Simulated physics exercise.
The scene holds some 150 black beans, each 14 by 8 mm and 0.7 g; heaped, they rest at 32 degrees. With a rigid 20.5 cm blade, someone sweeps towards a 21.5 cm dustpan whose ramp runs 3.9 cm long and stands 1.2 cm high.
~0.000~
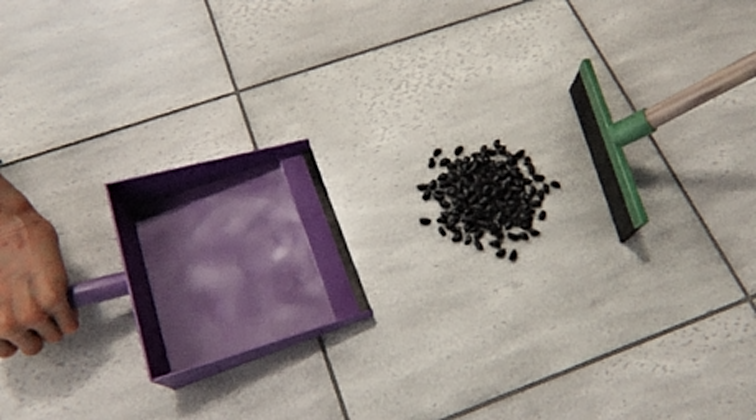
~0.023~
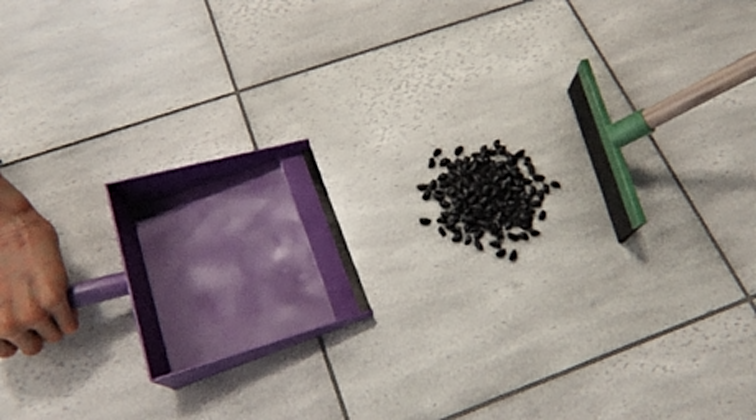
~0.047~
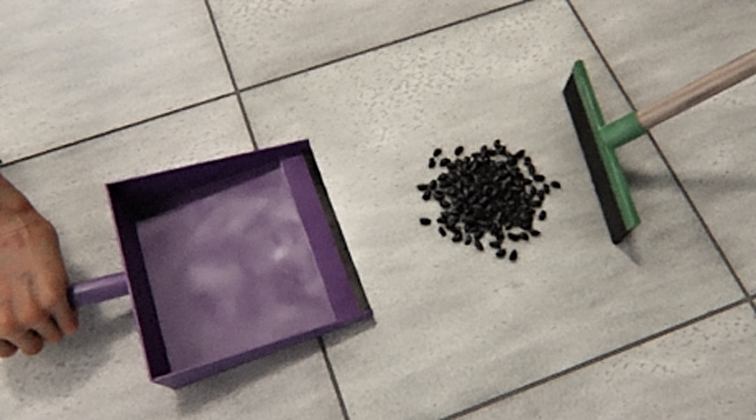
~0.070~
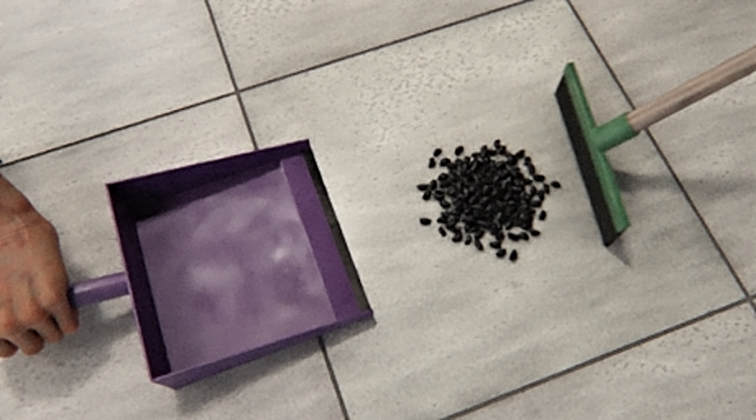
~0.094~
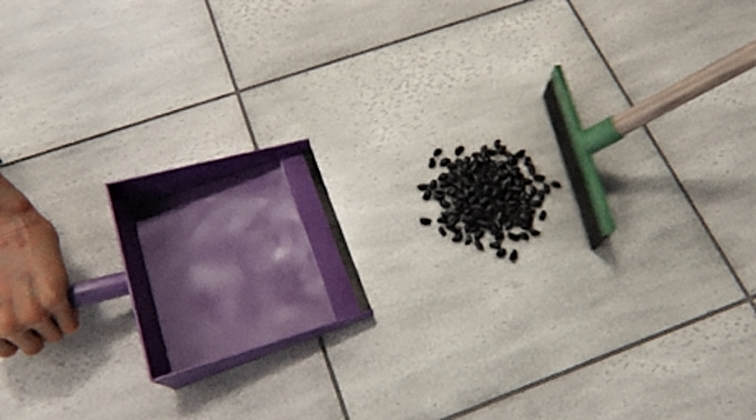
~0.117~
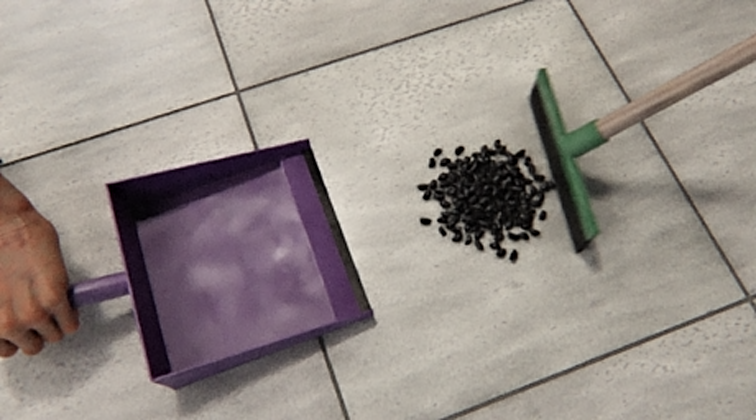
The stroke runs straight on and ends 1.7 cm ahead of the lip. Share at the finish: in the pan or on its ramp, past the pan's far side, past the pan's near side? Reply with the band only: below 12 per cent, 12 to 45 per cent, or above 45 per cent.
Pan: 12 to 45 per cent; far side: Below 12 per cent; near side: Below 12 per cent.
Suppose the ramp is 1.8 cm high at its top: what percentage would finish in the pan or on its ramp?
Roughly 35 per cent.
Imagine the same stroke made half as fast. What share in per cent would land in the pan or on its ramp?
About 30 per cent.
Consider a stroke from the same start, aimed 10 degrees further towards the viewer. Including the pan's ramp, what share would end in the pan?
Then about 30 per cent.
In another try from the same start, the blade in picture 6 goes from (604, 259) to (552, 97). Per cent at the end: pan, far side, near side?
That ends as pan 10, far 0, and near 20.
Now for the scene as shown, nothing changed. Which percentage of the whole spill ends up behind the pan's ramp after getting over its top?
Estimate: About 10 %.
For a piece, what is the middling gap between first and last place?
That distance is around 18 cm.
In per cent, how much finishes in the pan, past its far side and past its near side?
Final, in %: Pan 40, far side 5, near side 5.
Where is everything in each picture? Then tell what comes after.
In the first picture, blade from (640, 223) to (584, 67), moved 0.0 cm, 0 of the pieces shifted so far; middle of the pieces at (489, 197); pan at (230, 266).
In the second picture, blade from (638, 223) to (583, 68), moved 0.2 cm, 0 of the pieces shifted so far; middle of the pieces at (489, 197).
In the third picture, blade from (632, 225) to (577, 69), moved 0.9 cm, 0 of the pieces shifted so far; middle of the pieces at (490, 197).
In the fourth picture, blade from (622, 227) to (569, 71), moved 2.0 cm, 0 of the pieces shifted so far; middle of the pieces at (490, 197).
In the fifth picture, blade from (608, 230) to (556, 73), moved 3.6 cm, 0 of the pieces shifted so far; middle of the pieces at (490, 197).
In the sixth picture, blade from (591, 234) to (541, 77), moved 5.4 cm, 1 of the pieces shifted so far; middle of the pieces at (490, 197); pan at (231, 266). Its pace works out near 0.81 m/s, heading 7 degrees away from the viewer's side.
Then, at 0.26 s, middle of the blade 14 cm from the lip; 0 % over the lip, far side 0 %, near side 5 %.
Then, at 0.36 s, middle of the blade 6 cm from the lip; 0 % over the lip, far side 5 %, near side 5 %.
After 0.59 s, middle of the blade 4 cm from the lip; 40 % over the lip, far side 5 %, near side 5 %.
In the end, at 2.4 s, pan 40 %, far side 5 %, near side 5 %, in front of the lip or behind the blade 50 %.
